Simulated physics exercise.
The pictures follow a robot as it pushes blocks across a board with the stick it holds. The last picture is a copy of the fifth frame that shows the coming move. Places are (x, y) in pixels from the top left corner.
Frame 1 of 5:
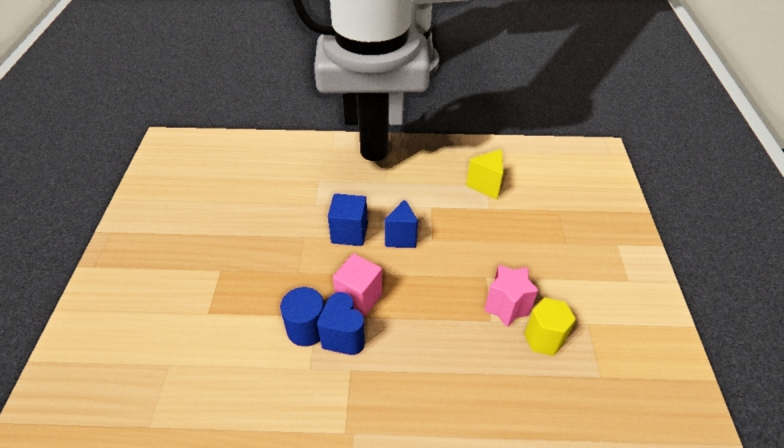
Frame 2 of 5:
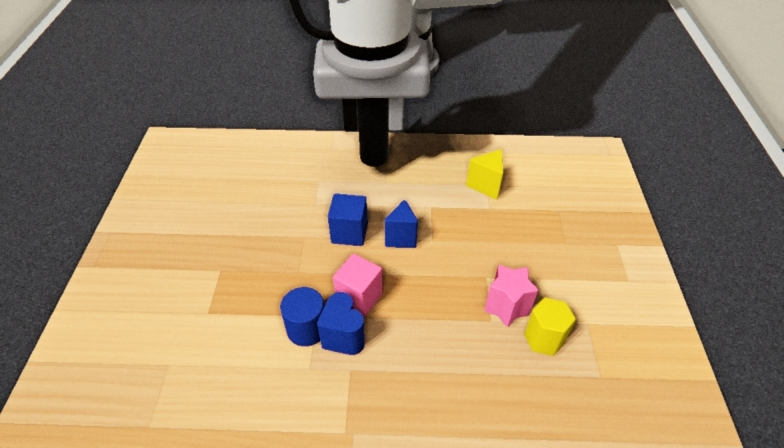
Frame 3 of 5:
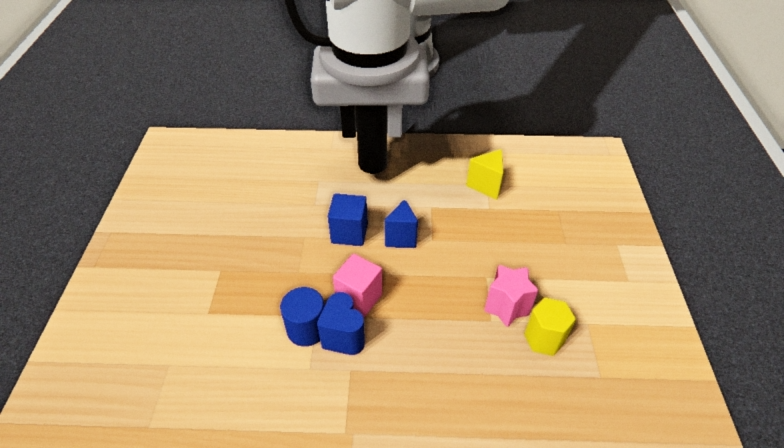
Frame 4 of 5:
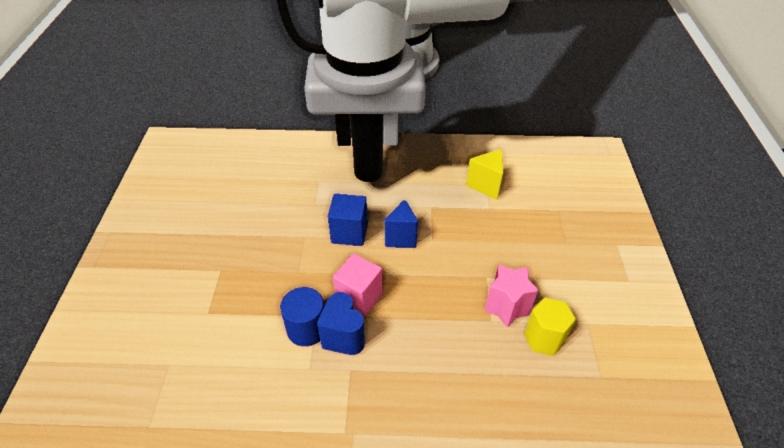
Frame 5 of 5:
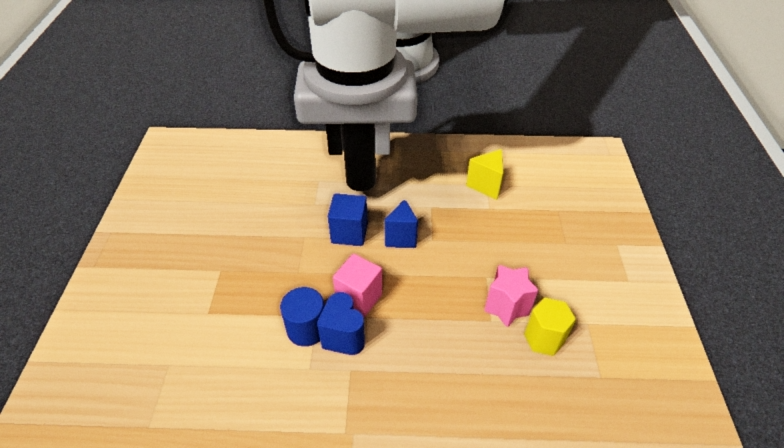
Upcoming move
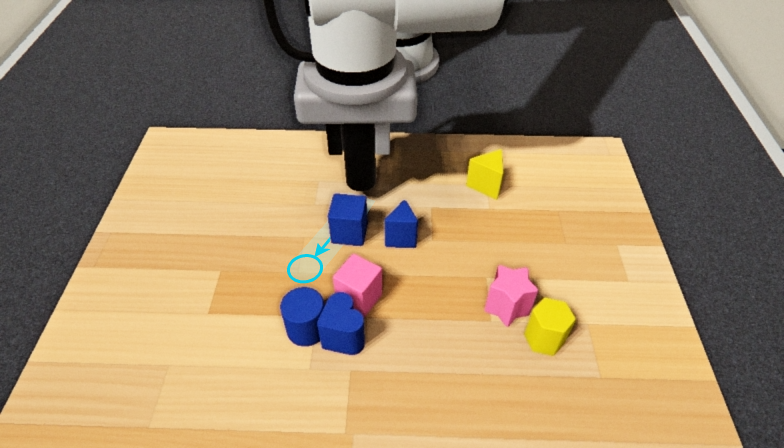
We see a robot arm with a dark stick over a wooden table of blue, pink and yellow blocks; the stick moves slowly forward and slightly left, nearing the blue square block, while all the blocks stay still.
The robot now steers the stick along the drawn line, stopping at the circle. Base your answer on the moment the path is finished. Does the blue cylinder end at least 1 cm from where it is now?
No, that is not what happens.
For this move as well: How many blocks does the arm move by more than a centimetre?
I'd put the number at one.
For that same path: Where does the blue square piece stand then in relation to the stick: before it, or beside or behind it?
Once the path is finished, the blue square piece lies beside or behind the stick.
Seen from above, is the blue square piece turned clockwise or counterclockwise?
Looking down on the board, it turns counter-clockwise.
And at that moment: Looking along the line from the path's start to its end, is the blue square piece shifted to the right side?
No
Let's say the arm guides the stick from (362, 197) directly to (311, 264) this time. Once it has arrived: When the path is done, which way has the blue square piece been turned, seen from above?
From overhead, anticlockwise.
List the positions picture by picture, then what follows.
The first frame shows lower end of the stick (374, 152), tops of blocks, blue cylinder (302, 304), blue square piece (347, 206).
The second frame shows stick (374, 158), blocks as before.
The third frame shows stick (373, 164), blocks as before.
The fourth frame shows stick (369, 173), blocks as before.
The fifth frame shows stick (361, 182), blue cylinder (302, 304), blue square piece (347, 206).
The drawn path runs from (362, 197) via (346, 220) and (327, 243), ending at (305, 268).
On the path given first. One third of the way, stick (345, 205); blue square piece (343, 218), turned 15° anticlockwise.
Two thirds of the way, stick (324, 229); blue square piece (333, 243), turned 45° anticlockwise.
At the end, stick (302, 254); blue cylinder not moved; blue square piece (331, 255), turned 65° anticlockwise.
